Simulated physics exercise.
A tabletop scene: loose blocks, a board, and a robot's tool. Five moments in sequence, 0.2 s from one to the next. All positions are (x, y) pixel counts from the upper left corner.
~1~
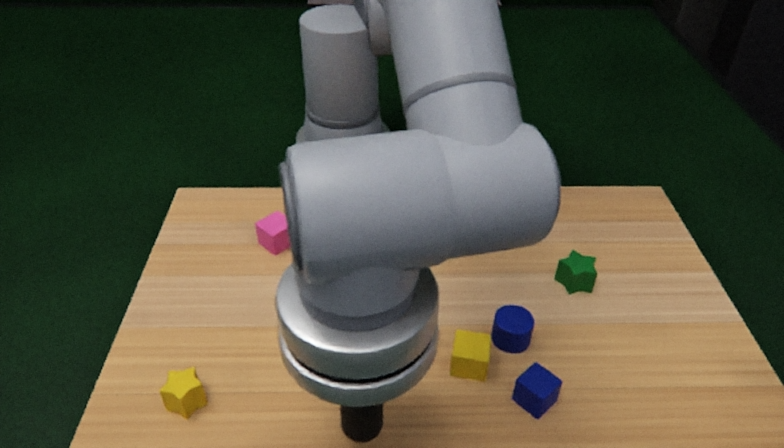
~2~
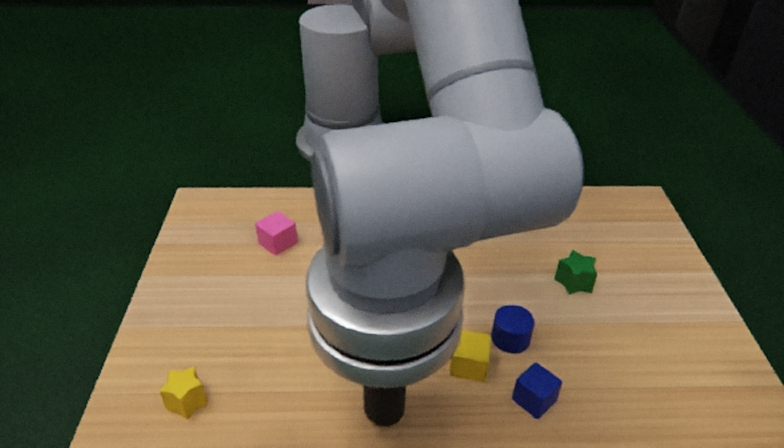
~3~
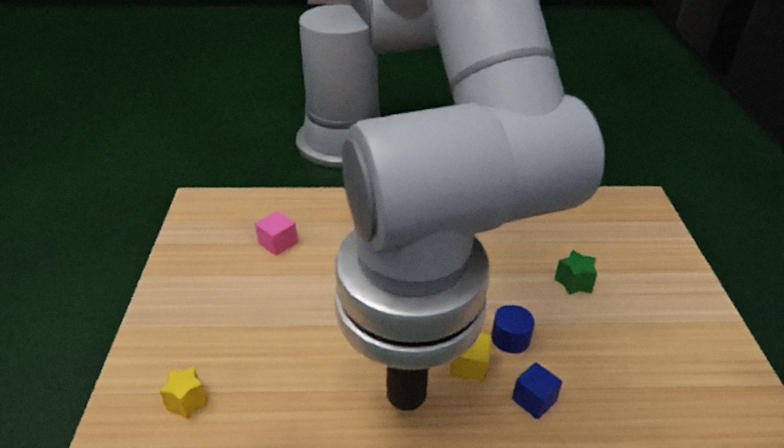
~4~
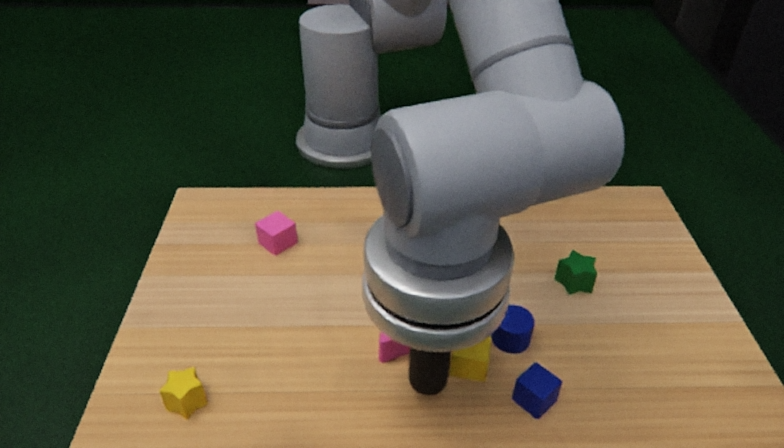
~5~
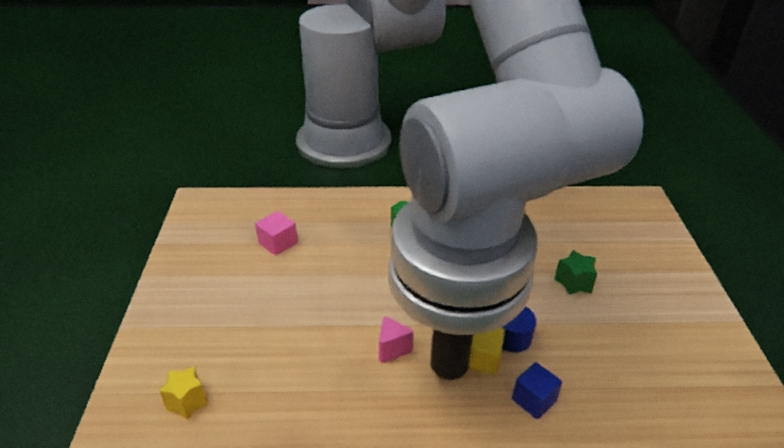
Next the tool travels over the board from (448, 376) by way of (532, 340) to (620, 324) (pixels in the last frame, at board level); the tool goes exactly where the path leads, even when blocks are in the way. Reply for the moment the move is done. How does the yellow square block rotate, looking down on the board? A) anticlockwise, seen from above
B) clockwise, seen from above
It's B.
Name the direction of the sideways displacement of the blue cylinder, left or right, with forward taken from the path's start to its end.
It's set to shift left.
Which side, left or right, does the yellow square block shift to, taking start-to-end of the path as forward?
Facing from start to end, it shifts right.
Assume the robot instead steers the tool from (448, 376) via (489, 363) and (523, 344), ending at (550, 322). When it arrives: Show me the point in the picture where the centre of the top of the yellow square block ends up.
The middle of its upper face will lie at (586, 322).
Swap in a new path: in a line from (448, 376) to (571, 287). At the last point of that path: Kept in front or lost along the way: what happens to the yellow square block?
I'm fairly sure the yellow square block slides away from the front of the tool at some point.
On the path given first. One third of the way, tool at (507, 341); yellow square block at (547, 330), turned 55° clockwise; blue cylinder at (558, 301).
Two thirds of the way, tool at (563, 321); yellow square block at (596, 332); blue cylinder at (577, 288).
At the end, tool at (623, 315); yellow square block at (604, 334), turned 155° clockwise; blue cylinder at (595, 279); blue square block still; green star block at (580, 257).
